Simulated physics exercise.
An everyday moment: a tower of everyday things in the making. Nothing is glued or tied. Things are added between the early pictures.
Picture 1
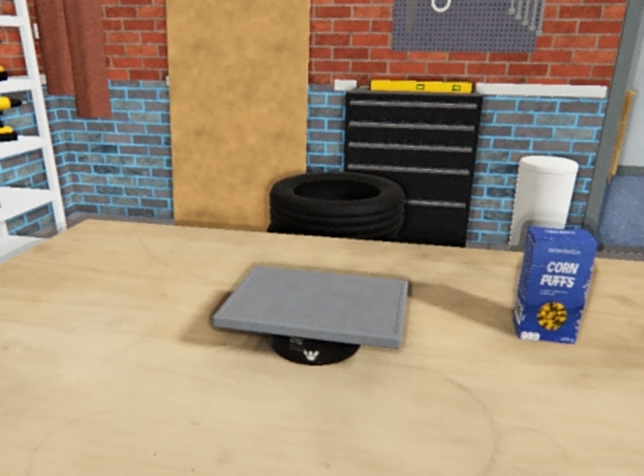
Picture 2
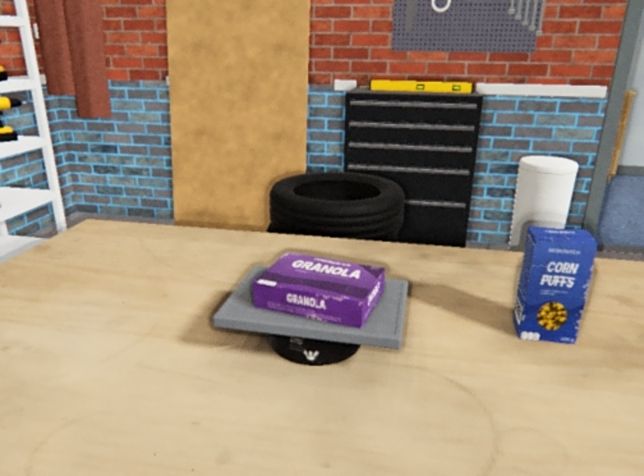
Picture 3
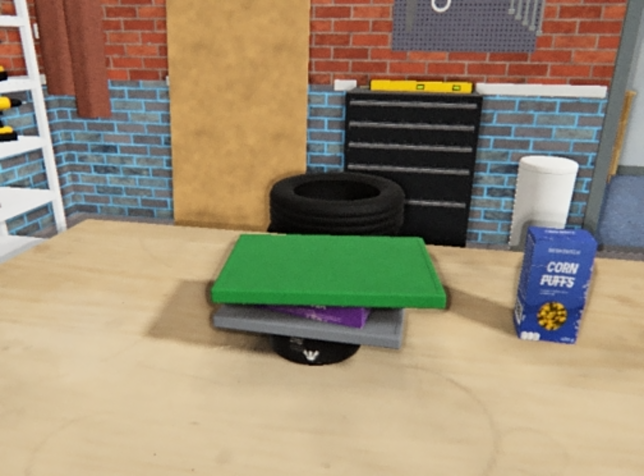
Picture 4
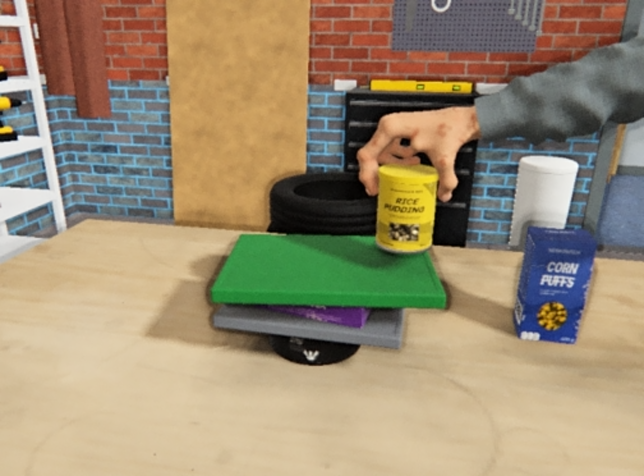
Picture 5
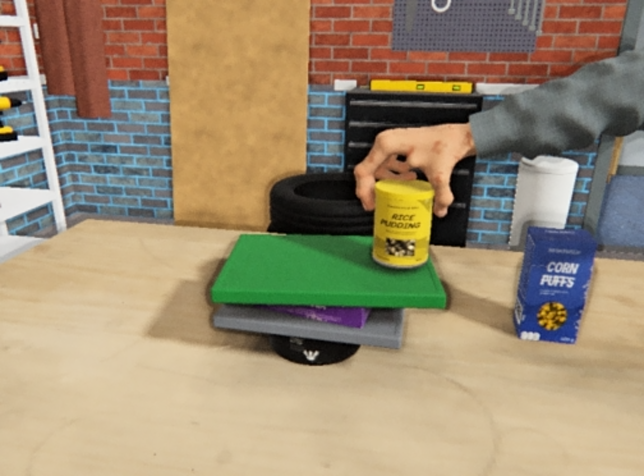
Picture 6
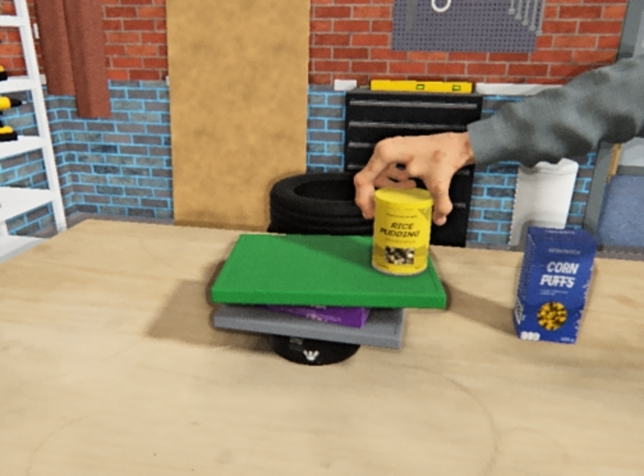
The clip shows a purple granola box, then a green board, added to a gray board on a black base, before a hand lowers a yellow rice pudding container onto the green board's right side, beside a blue carton.
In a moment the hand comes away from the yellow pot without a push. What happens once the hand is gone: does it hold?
It stays up.
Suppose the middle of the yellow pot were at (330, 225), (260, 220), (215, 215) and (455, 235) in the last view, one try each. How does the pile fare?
First, it holds; second, it holds; third, it gives way; fourth, it comes apart.
Then, 0.30 s on from there, no change.
Then, 0.70 s on from there, yellow pot resting near (402, 232).
In the end, all 6 unmoved. At the end, from the last picture's camera, yellow pot near (402, 232). The pile holds.
